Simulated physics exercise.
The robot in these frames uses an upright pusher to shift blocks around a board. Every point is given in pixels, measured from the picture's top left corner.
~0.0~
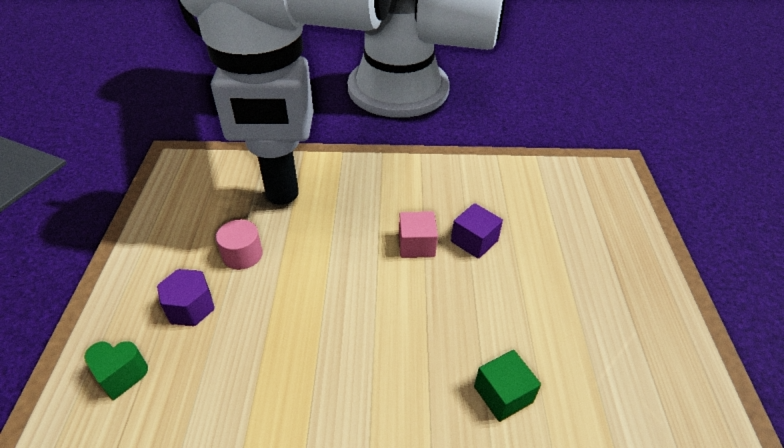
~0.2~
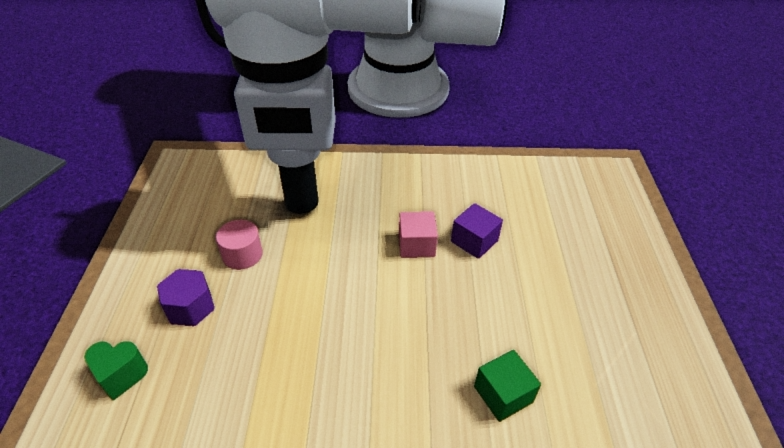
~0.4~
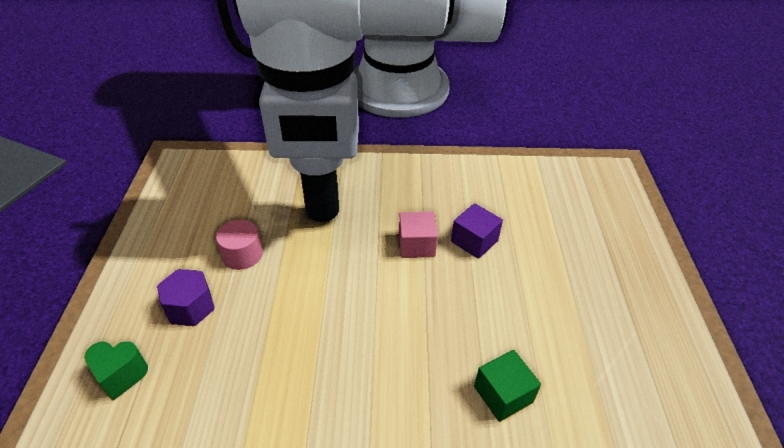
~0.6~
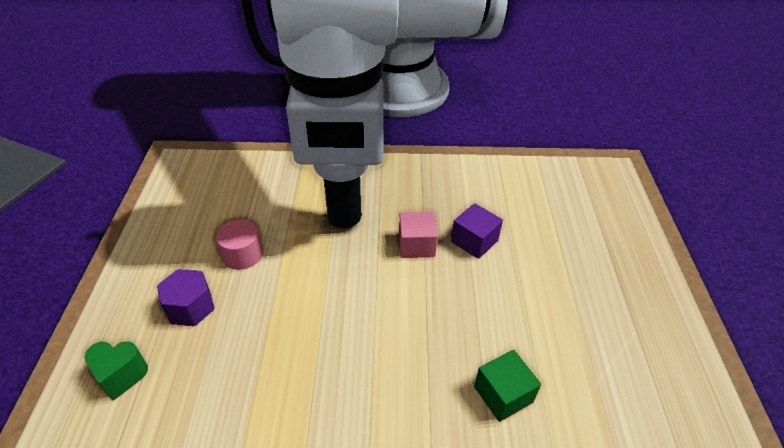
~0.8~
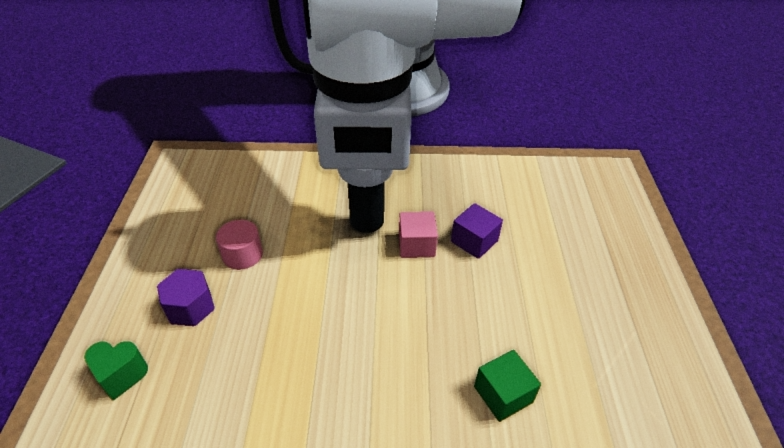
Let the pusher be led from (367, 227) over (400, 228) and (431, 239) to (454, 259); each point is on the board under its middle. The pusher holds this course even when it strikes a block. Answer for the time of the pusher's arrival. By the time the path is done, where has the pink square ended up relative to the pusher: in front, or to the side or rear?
I think it holds its spot in front.
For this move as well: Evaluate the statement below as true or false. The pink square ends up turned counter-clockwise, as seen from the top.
False.
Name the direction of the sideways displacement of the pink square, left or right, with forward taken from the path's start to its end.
My prediction: Rightwards.
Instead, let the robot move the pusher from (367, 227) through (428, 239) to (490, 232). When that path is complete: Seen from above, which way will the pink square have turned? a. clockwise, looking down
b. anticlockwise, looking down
I'll go with a - clockwise, looking down.
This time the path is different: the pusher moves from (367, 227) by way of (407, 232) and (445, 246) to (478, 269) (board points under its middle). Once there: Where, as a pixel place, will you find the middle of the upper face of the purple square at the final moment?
The centre of its top will be at (504, 224).
The first path, step by step. One third of the way, pusher (402, 222); pink square (431, 229), turned 20° clockwise.
Two thirds of the way, pusher (433, 233); pink square (449, 244), turned 65° clockwise.
At the end, pusher (455, 252); pink square (464, 267), turned 95° clockwise; purple square (493, 224), turned 40° anticlockwise.
